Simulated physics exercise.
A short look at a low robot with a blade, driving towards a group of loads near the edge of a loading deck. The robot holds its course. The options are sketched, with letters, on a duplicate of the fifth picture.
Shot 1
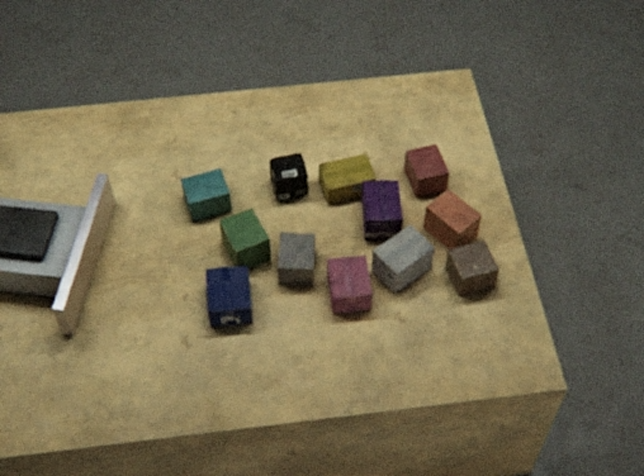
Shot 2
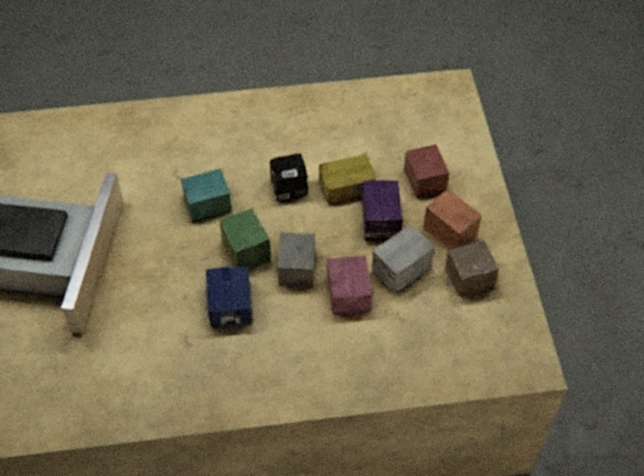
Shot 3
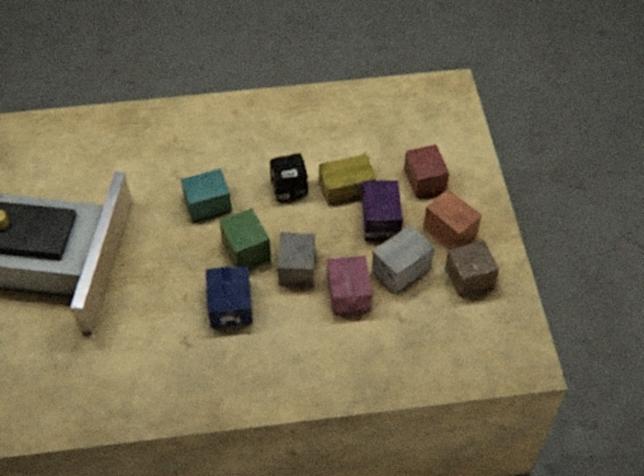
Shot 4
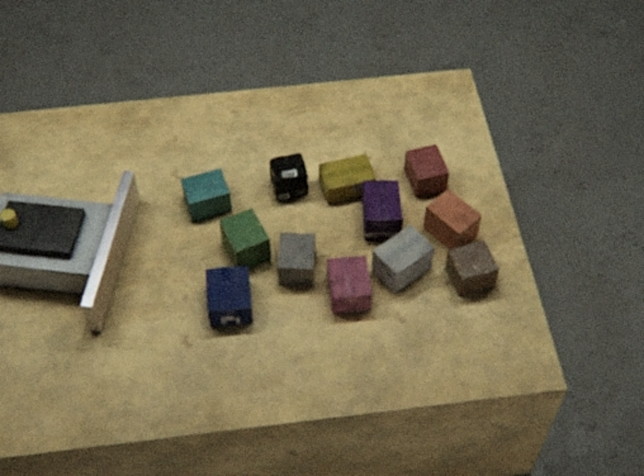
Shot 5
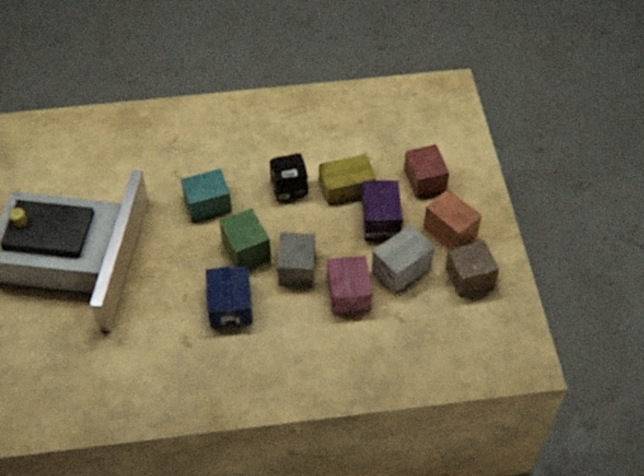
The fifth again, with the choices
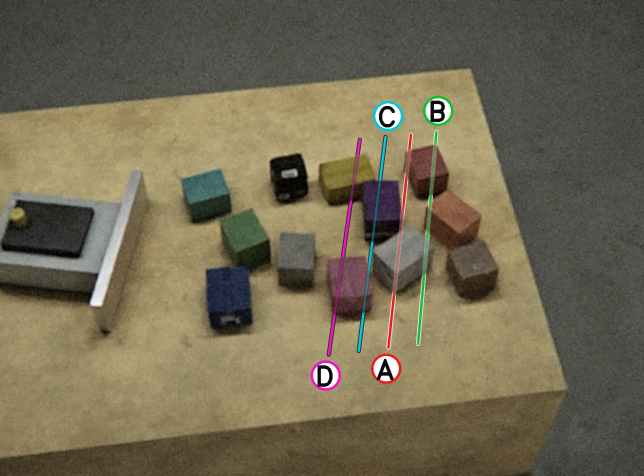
On a loading deck, a low robot with an upright blade creeping right towards a cluster of coloured boxes, which stay still.
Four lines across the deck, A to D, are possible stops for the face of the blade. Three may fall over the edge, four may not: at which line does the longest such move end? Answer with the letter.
B.
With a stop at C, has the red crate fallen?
No.
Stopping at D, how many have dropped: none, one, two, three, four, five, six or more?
By then, none.
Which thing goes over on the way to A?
It is the red crate.
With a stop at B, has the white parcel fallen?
No.
On the marked copy, A at (401, 233); B at (428, 230); C at (373, 236); D at (346, 239).
Taking B. A third of the way, robot (167, 216); blue parcel (248, 298); black parcel (299, 175).
Two thirds of the way, robot (278, 204); brown crate (480, 270); red crate (452, 173).
When it is over, robot (363, 195); red crate over the edge; orange crate over the edge; three fallen.
As for the rest, A is within the limit but short; C is within the limit but short; D is within the limit but short.
